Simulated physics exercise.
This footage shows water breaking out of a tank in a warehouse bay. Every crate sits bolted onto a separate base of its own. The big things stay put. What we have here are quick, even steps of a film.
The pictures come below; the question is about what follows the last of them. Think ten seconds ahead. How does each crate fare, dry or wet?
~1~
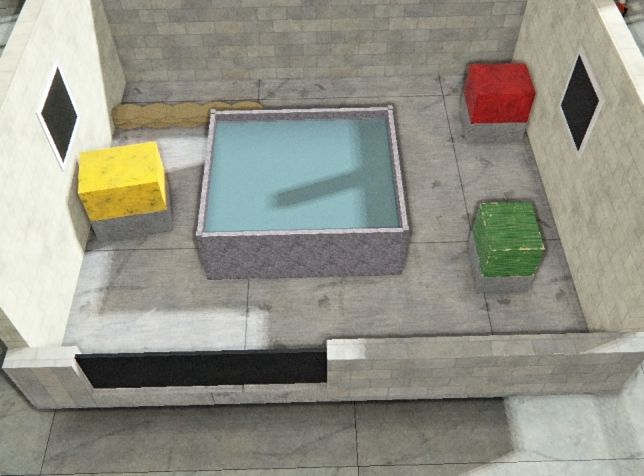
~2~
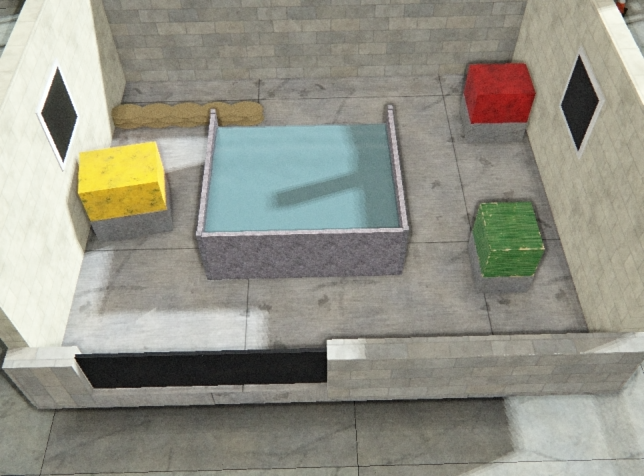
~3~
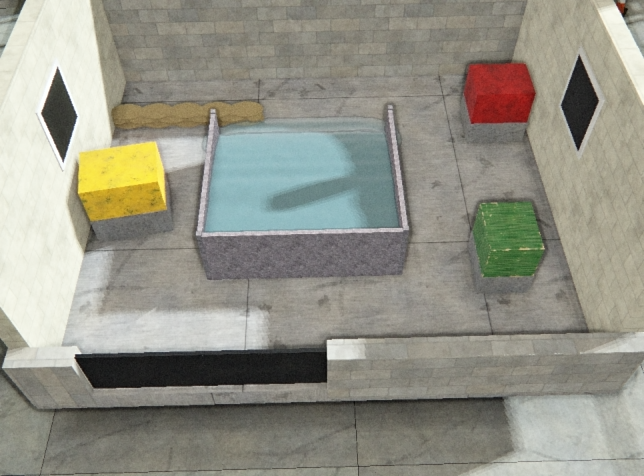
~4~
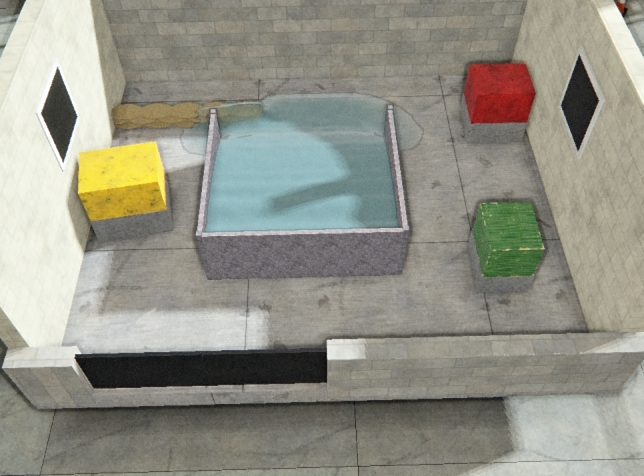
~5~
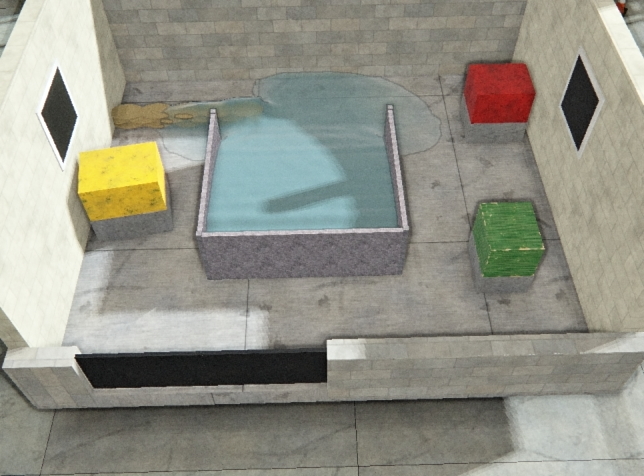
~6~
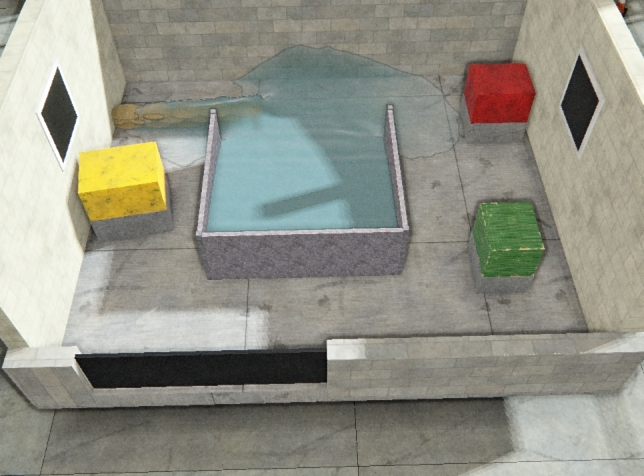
The yellow crate comes out dry. The green crate comes out dry. The red crate comes out wet.
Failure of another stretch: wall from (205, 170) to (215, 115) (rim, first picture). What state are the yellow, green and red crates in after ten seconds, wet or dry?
In my view the yellow crate gets reached; as for the green crate, it is never reached; the red crate is never reached.
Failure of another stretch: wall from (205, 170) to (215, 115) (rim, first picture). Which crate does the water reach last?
Last: The one in green.
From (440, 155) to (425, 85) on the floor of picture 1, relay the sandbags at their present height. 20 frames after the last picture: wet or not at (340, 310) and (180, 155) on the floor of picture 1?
Taking the points in order, the first is not reached and the second is swamped.
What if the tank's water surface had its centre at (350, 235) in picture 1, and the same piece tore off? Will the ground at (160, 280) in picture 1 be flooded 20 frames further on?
By then that patch is left unwetted.
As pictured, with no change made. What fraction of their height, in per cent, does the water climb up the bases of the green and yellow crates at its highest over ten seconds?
Near 60 and 80 in a hundred.
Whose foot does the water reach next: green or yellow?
Note: The yellow crate is first.
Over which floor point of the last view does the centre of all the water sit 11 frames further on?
Close to pixel (304, 141).
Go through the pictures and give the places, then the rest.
The first frame shows the water tank at (302, 171) is whole and still.
In the second frame, water pours out on the water tank's far side and has run to a hidden place.
In the third frame, the front is at a hidden place, out from the gap on the water tank's far side.
In the fourth frame, water pours out on the water tank's far side and has run to (188, 129).
In the fifth frame, water pours out on the water tank's far side and has run to (162, 129).
In the sixth frame, water pours out on the water tank's far side and has run to (131, 130).
A moment on, water covers 35 % of the floor; the yellow crate water round its plinth, the green crate not reached, the red crate water round its plinth.
Next, water covers 45 % of the floor; the yellow crate water round its plinth, the green crate not reached, the red crate water round its plinth.
Then, water covers 70 % of the floor; the yellow crate water round its plinth, the green crate water round its plinth, the red crate water round its plinth.
Later, water covers 95 % of the floor; the yellow crate water round its plinth, the green crate water round its plinth, the red crate water round its plinth.
In the end, water covers 95 % of the floor; the yellow crate stayed above the water, the green crate stayed above the water, the red crate was topped.
